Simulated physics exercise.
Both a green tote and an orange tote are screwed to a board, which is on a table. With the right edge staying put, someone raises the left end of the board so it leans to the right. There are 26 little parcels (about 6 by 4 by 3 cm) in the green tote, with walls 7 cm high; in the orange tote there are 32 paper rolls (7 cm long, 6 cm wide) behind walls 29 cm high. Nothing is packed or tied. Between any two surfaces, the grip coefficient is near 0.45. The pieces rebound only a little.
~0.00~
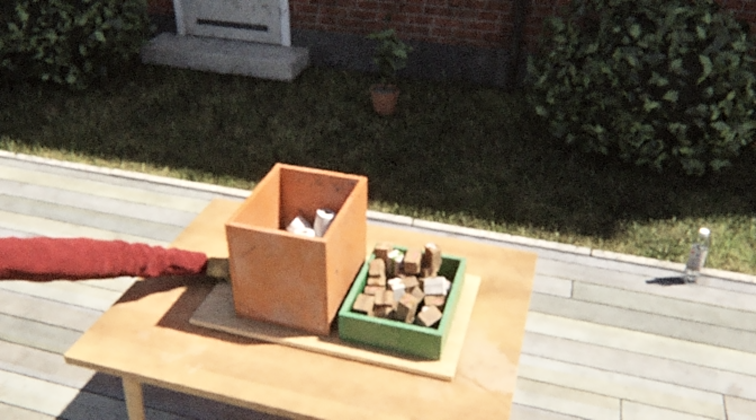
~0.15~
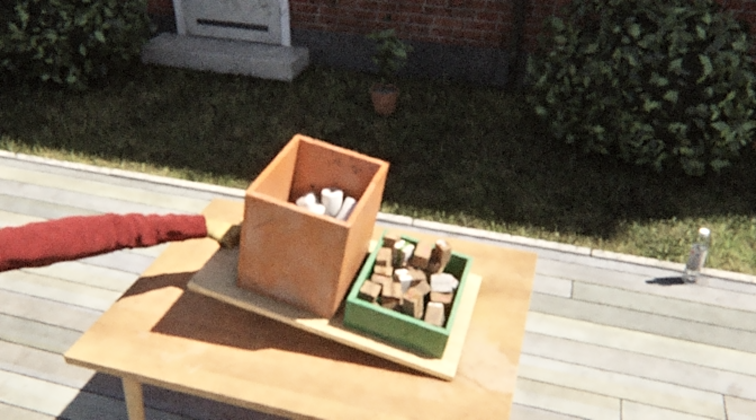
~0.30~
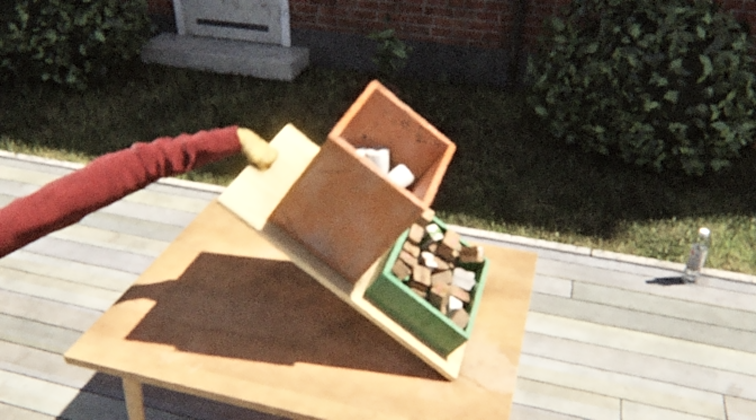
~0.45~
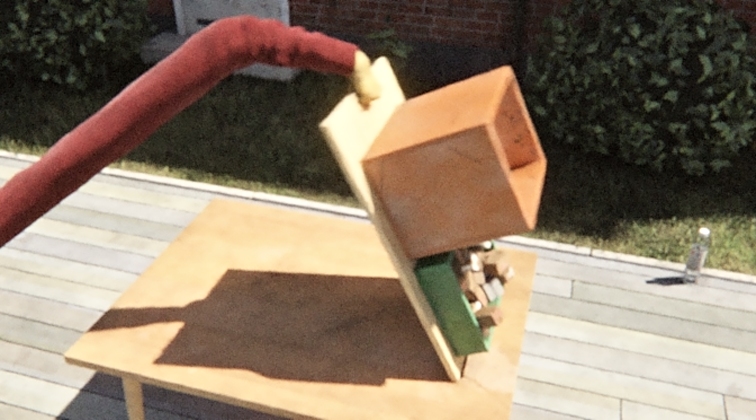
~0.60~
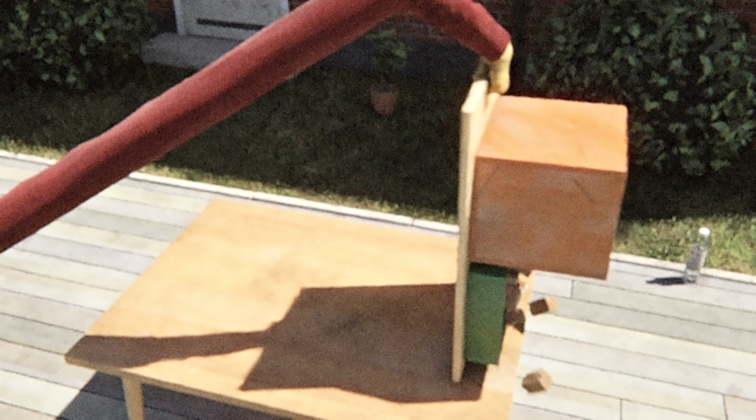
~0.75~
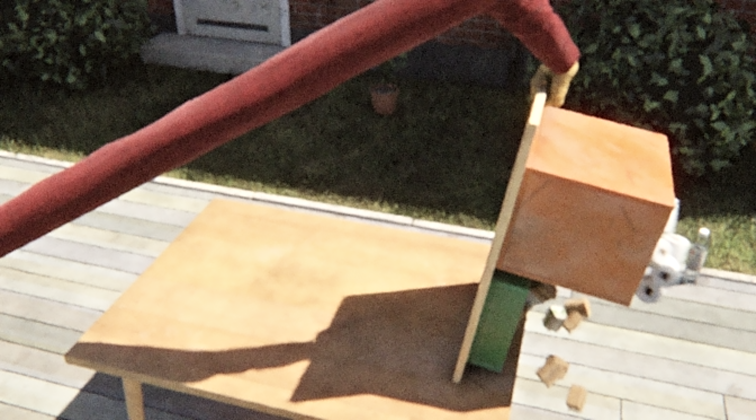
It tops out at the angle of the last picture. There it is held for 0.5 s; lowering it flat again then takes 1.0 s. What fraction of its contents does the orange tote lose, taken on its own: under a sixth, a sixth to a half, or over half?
Losses: Most of the load.
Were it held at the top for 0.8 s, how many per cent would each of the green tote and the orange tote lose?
Green tote 80%, orange tote 80%.
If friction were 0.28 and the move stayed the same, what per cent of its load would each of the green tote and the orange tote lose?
In that case the green tote sheds 80 per cent, while the orange tote sheds 90 per cent.
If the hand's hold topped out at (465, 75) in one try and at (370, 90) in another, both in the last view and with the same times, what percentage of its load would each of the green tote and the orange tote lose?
Green tote: 60 %, then 20 %; orange tote: 30 %, then 0 %.
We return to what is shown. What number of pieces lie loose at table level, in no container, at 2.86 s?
My count comes to close to 0.
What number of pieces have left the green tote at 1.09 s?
Green tote: Roughly 20 out by then.
After 1.09 s, tilt 98°; 20 of 26 out of the green tote and 21 of 32 out of the orange tote.
After 1.51 s, tilt 82°; 20 of 26 out of the green tote and 25 of 32 out of the orange tote.
After 2.10 s, tilt 6°; 20 of 26 out of the green tote and 26 of 32 out of the orange tote.
Outcome (at 2.86 s), 20 of 26 out of the green tote and 26 of 32 out of the orange tote. Asked share, 26 of 32, 81 per cent.
